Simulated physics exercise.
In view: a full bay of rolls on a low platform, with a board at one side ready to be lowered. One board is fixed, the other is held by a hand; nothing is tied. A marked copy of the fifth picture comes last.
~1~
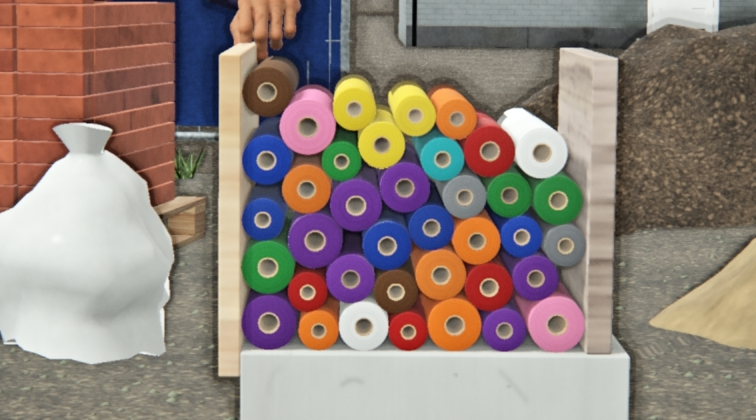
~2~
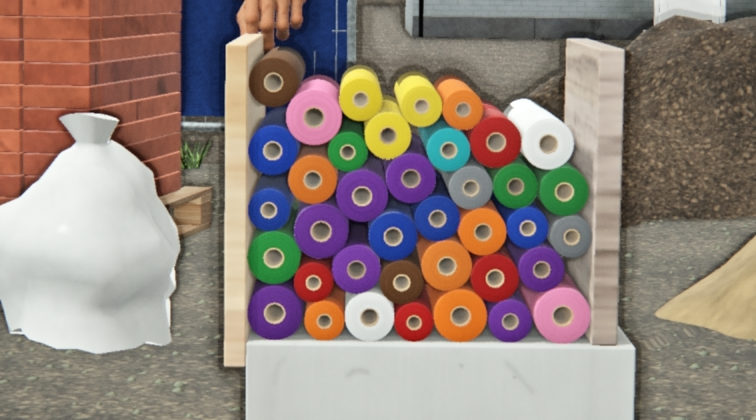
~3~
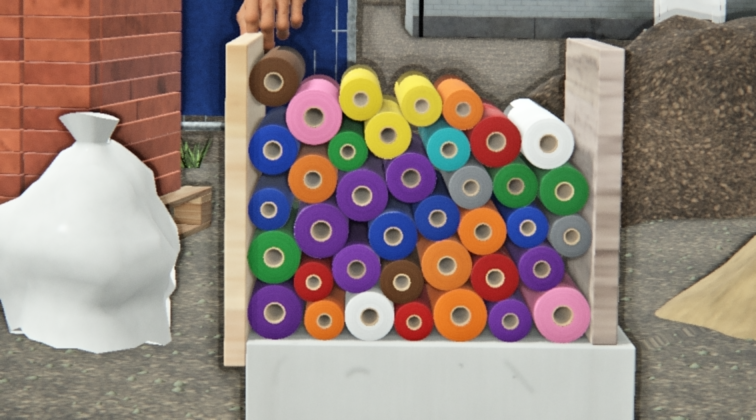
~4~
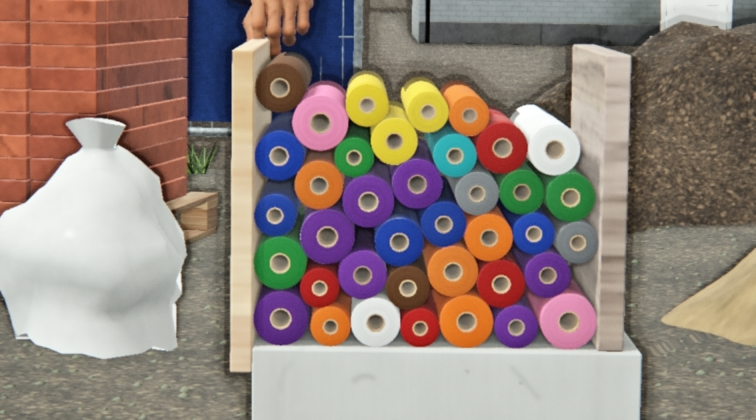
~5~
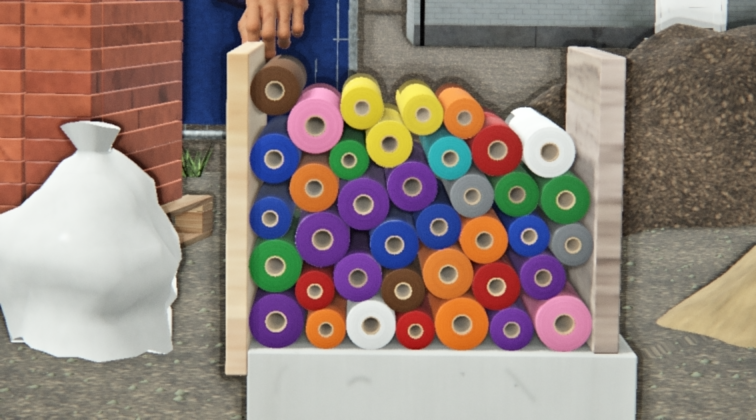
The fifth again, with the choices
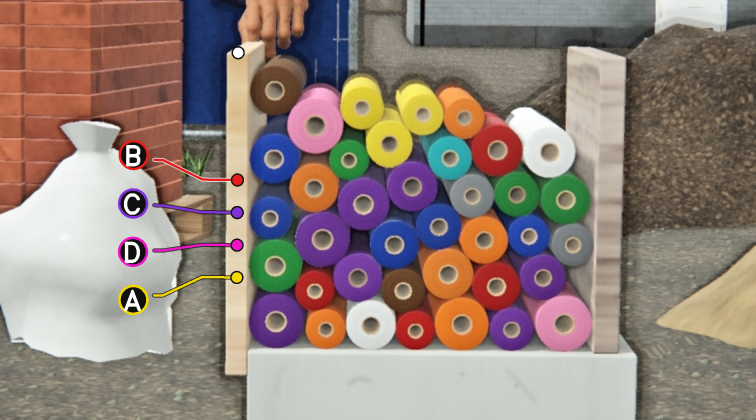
The clip opens on colourful rolls stacked between two upright boards on a pale low platform, with a hand at the top of the left board. The view drifts slightly up and right, steadies, then dips and eases back left, while the rolls, boards and hand show no clear movement.
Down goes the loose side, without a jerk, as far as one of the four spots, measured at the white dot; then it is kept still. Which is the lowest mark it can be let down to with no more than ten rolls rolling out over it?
Mark A is as low as it can go.
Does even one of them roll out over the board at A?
Yes, at A.
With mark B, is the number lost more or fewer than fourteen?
It loses fewer than fourteen.
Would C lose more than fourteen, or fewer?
Fewer than fourteen.
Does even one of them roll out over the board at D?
Yes.
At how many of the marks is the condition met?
Four of the four.
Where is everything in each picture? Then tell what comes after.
The first frame shows a yellow roll (381, 144); a brown roll (267, 92); side board (240, 195).
The second frame shows side board (247, 186); a purple roll (275, 313).
The third frame shows a purple roll (510, 321); a green roll (274, 257).
The fourth frame shows a purple roll (548, 275); a grey roll (578, 243).
The fifth frame shows a purple roll (412, 187); a yellow roll (389, 143); a brown roll (275, 90).
On the marked copy, A at (237, 277); B at (237, 180); C at (237, 212); D at (237, 245); the white dot at (238, 53).
Taking A. A third of the way, top of the board (249, 149).
Two thirds of the way, top of the board (249, 256).
When it is over, top of the board (248, 276), about seven out over the board.
As for the rest, B none out over the board; C about four out over the board; D about seven out over the board.
